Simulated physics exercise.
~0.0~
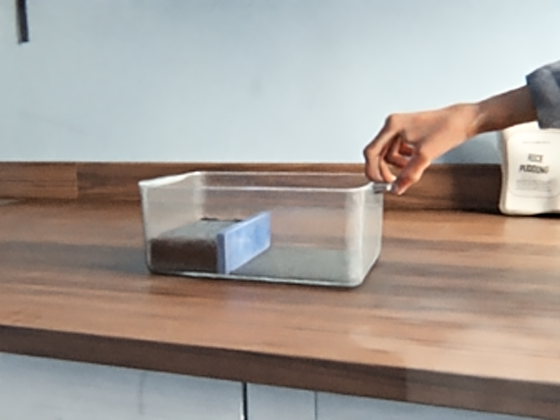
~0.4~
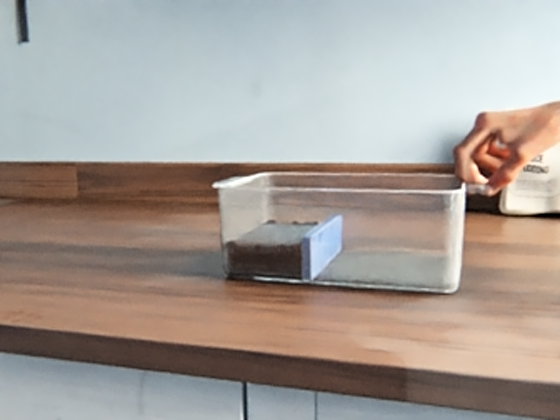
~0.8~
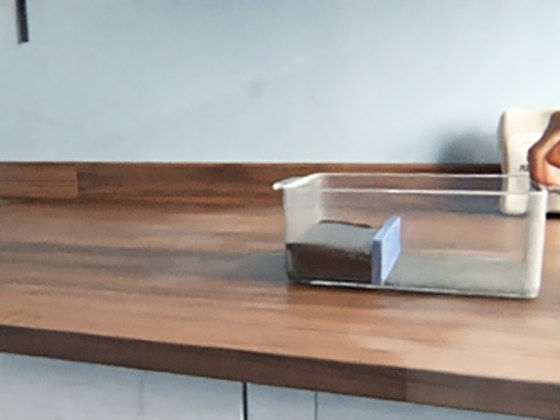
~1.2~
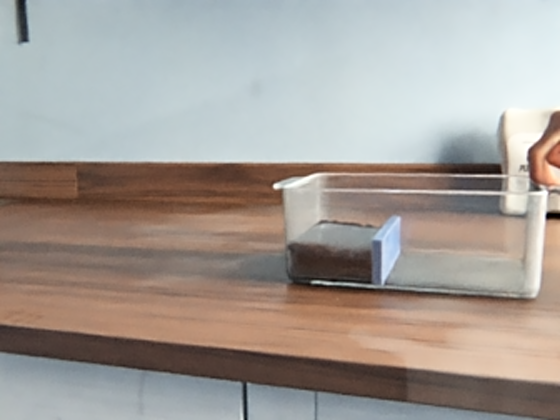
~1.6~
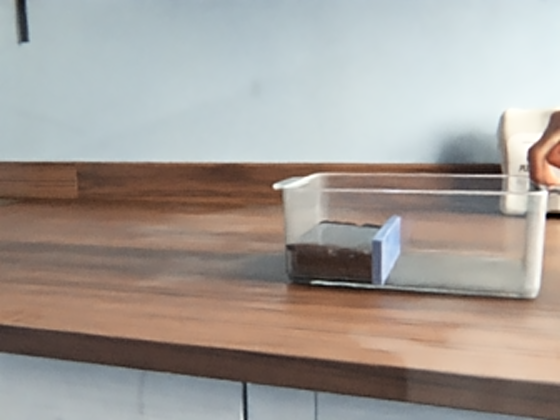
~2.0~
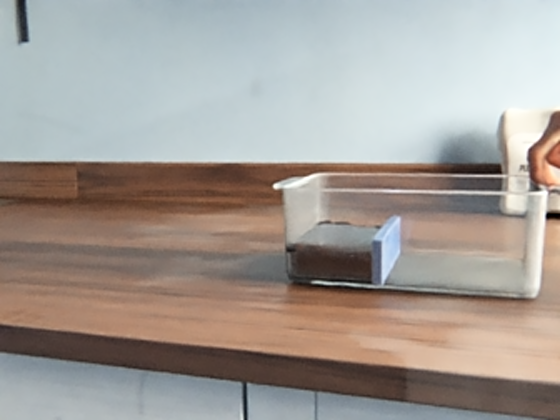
A hand pulls a clear tub of brown liquid, held left of its divider, rightward and stops.
